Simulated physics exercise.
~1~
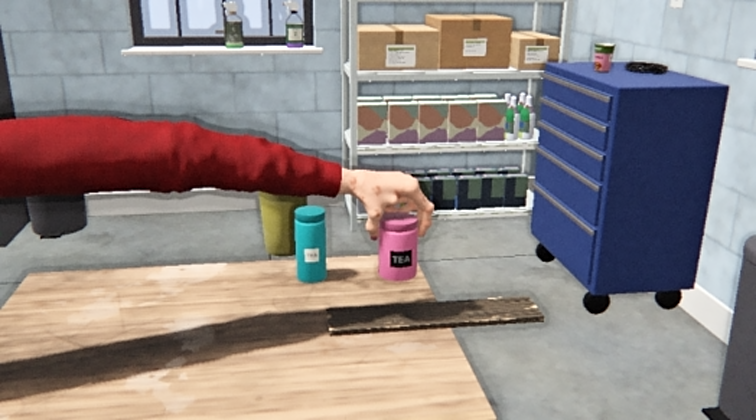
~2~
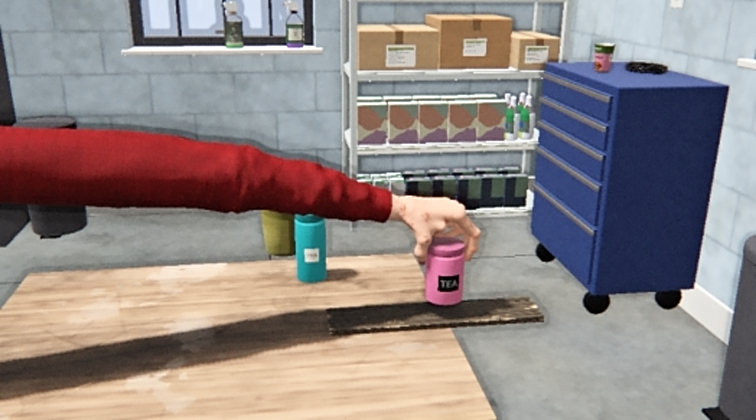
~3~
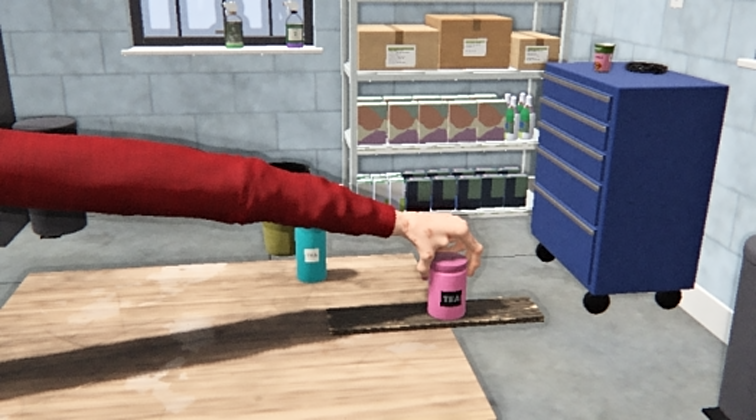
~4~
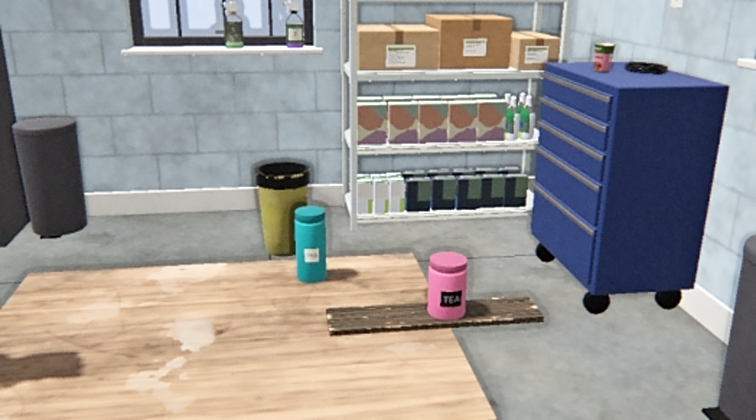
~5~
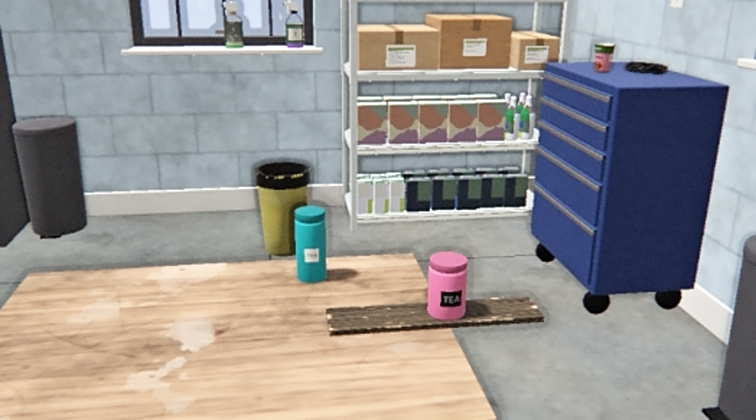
A hand in a red sleeve carried a pink tea jar to the right and lowered it upright onto a dark board jutting past the wooden table's edge, then let go and withdrew; the board stayed balanced, with the turquoise jar still standing nearby.
